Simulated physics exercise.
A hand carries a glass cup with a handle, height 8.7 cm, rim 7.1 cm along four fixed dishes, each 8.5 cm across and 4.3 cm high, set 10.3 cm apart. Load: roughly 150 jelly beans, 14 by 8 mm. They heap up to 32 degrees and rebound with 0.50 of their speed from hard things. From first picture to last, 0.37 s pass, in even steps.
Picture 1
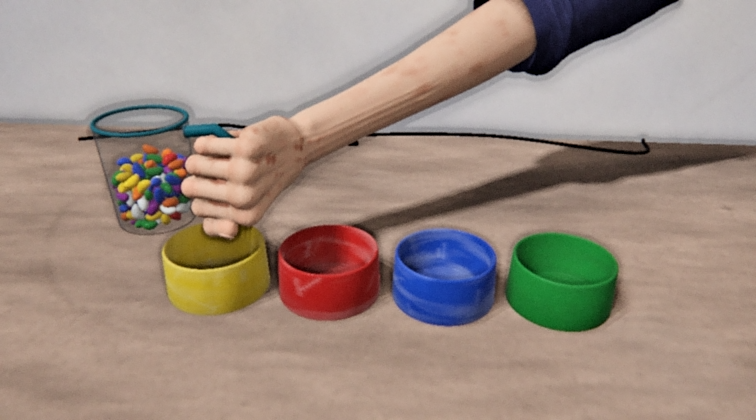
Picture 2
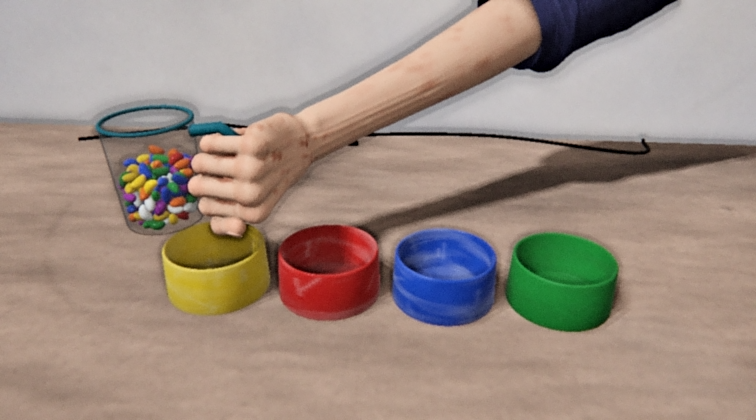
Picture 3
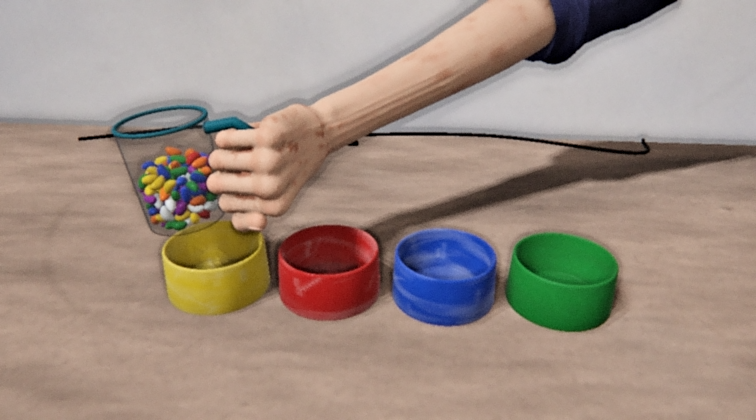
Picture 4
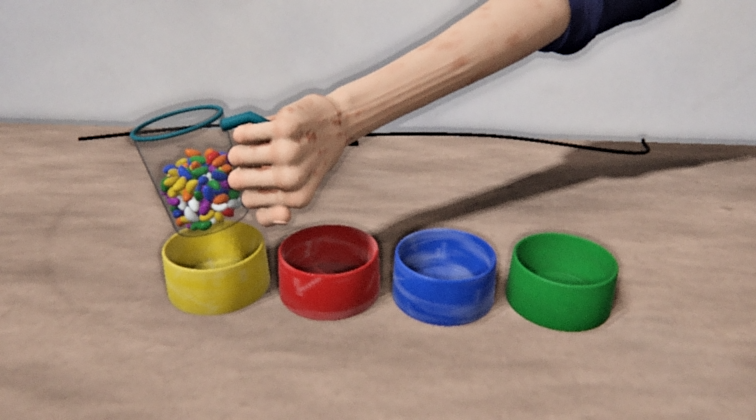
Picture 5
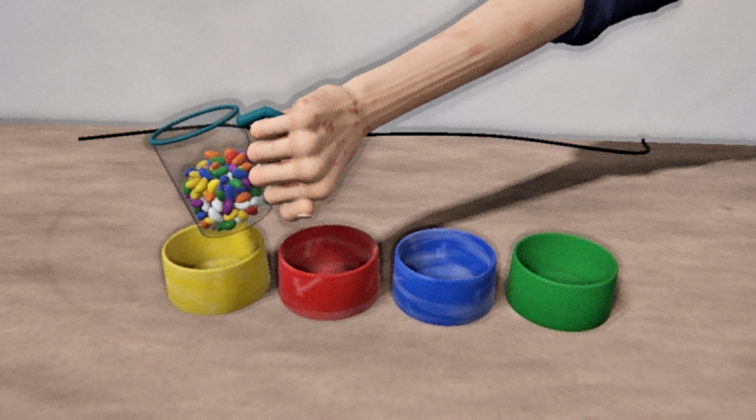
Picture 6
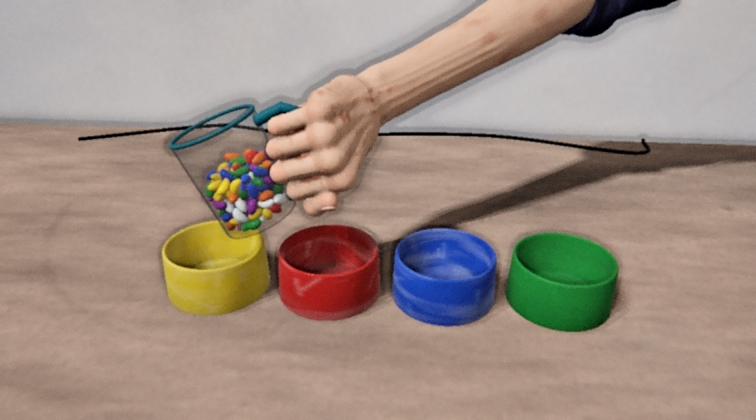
On a tabletop, a hand moves a cup of colourful jelly beans right, gradually tilting it.
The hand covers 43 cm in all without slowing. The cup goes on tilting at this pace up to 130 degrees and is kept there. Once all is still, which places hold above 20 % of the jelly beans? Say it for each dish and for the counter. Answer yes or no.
Red dish: No; blue dish: No; green dish: Yes; yellow dish: No; on the counter: Yes.
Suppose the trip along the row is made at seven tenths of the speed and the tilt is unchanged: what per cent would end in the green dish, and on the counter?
In that case green 0, counter 10.
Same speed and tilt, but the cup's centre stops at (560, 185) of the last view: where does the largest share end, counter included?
Most goes to: Counter.
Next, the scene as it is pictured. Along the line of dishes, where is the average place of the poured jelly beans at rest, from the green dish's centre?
Some 2 cm to the right.
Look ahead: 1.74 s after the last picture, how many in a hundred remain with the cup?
Roughly 0 per cent.
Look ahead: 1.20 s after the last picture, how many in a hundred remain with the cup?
About 95 per cent.
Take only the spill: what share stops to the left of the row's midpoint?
Roughly 0 per cent.
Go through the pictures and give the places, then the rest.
In the first picture, cup at (150, 170), tilt 0 degrees, lip at (97, 119), moved 0.0 cm; middle of the pieces at (157, 191); yellow dish at (214, 245); red dish at (329, 249); blue dish at (446, 254); green dish at (565, 258).
In the second picture, cup at (157, 170), tilt 2 degrees, lip at (103, 120), moved 0.6 cm; middle of the pieces at (164, 191).
In the third picture, cup at (175, 171), tilt 6 degrees, lip at (118, 124), moved 2.1 cm; middle of the pieces at (183, 191).
In the fourth picture, cup at (196, 172), tilt 12 degrees, lip at (137, 129), moved 3.9 cm; middle of the pieces at (206, 192).
In the fifth picture, cup at (216, 172), tilt 17 degrees, lip at (155, 135), moved 5.6 cm; middle of the pieces at (228, 192).
In the sixth picture, cup at (238, 173), tilt 22 degrees, lip at (174, 141), moved 7.4 cm; middle of the pieces at (251, 192); yellow dish at (214, 245); red dish at (329, 249); blue dish at (446, 254); green dish at (565, 258).
Then, 0.72 s after the last picture, tilt 73 degrees; cup holds 100 %.
Then, 1.20 s after the last picture, tilt 106 degrees; cup holds 95 %, green 5 %.
Then, 1.74 s after the last picture, tilt 130 degrees; cup holds 0 %, green 70 %.
In the end, red 0 %, blue 0 %, green 70 %, yellow 0 %, counter 30 %.
